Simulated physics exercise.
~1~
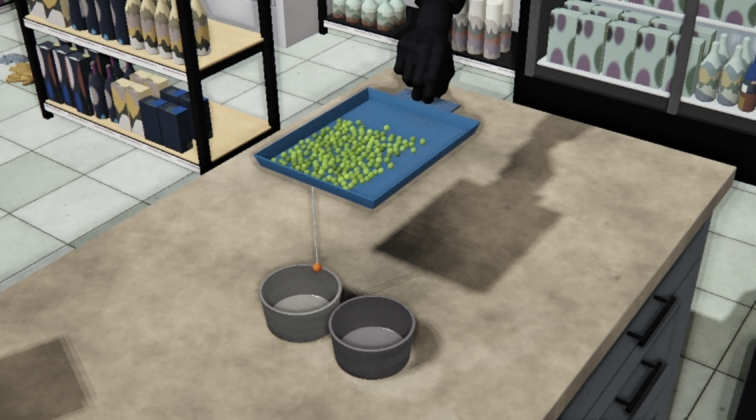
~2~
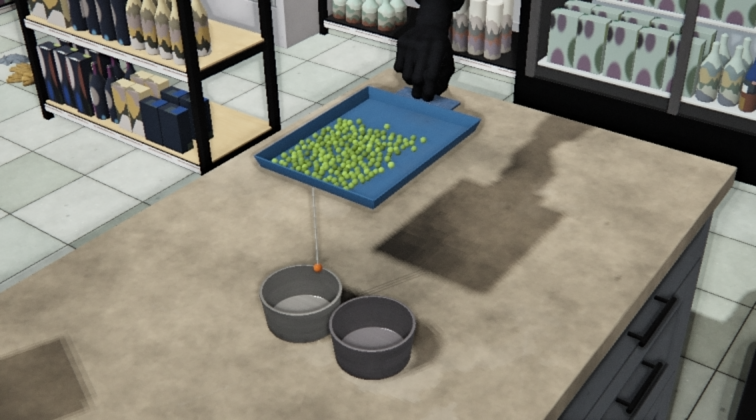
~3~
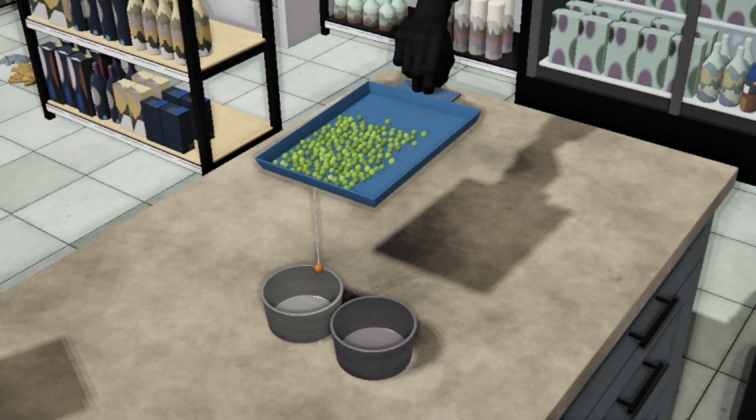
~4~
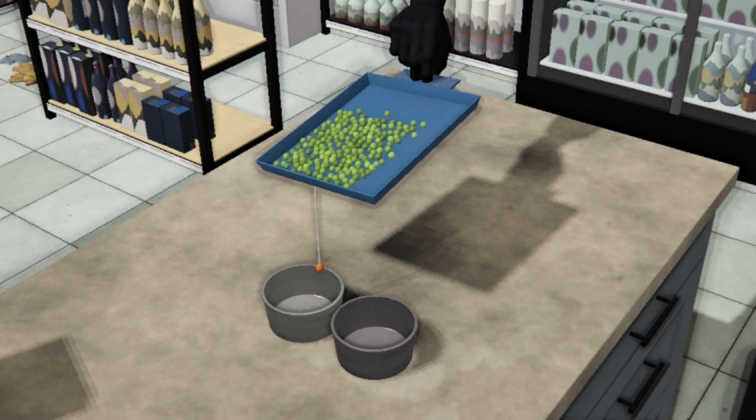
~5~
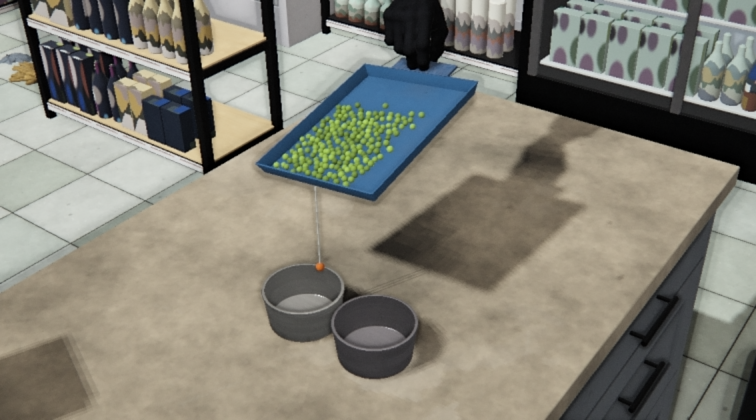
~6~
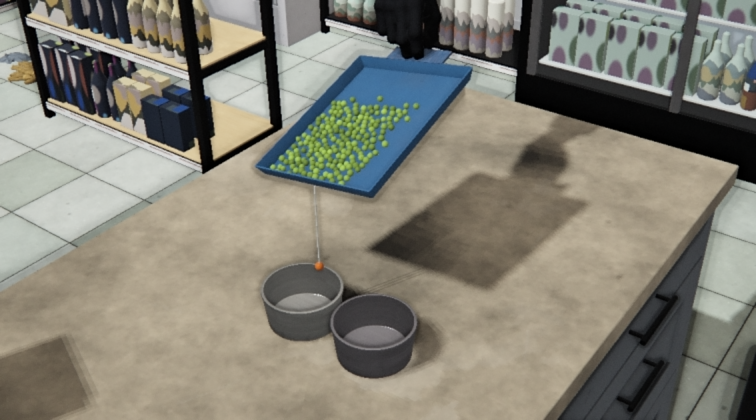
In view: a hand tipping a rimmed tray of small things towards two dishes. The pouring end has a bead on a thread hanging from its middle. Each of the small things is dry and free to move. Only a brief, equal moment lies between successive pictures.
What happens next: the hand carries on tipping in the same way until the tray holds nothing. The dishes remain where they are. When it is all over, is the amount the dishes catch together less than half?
Mostly spilled.
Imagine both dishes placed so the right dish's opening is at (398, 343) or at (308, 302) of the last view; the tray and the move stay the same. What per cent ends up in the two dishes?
Respectively 0 % and 70 %.
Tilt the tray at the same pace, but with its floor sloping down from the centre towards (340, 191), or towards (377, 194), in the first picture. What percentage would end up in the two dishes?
Respectively close to 90 and 70 in a hundred.
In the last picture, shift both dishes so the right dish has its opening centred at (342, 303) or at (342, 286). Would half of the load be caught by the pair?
Try 1: A majority of it. Try 2: A majority of it.
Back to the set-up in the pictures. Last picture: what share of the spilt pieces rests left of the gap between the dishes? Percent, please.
Some 100 %.
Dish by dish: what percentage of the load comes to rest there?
So the left dish keeps 10 per cent, and the right one keeps 0 per cent.
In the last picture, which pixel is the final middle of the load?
I'd place the middle at about (247, 288).
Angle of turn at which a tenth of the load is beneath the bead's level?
Somewhere near 90°.
Soon, tray tipped steeply; all on the tray.
A while on, tray tipped past a quarter turn; a stray few on the tray; a small part in the left dish; most outside both; a small part in the air.
Towards the end, tray tipped past a quarter turn; a small part in the left dish; most outside both.
Finally, tray tipped past a quarter turn; none in the right dish; a small part in the left dish; most outside both.
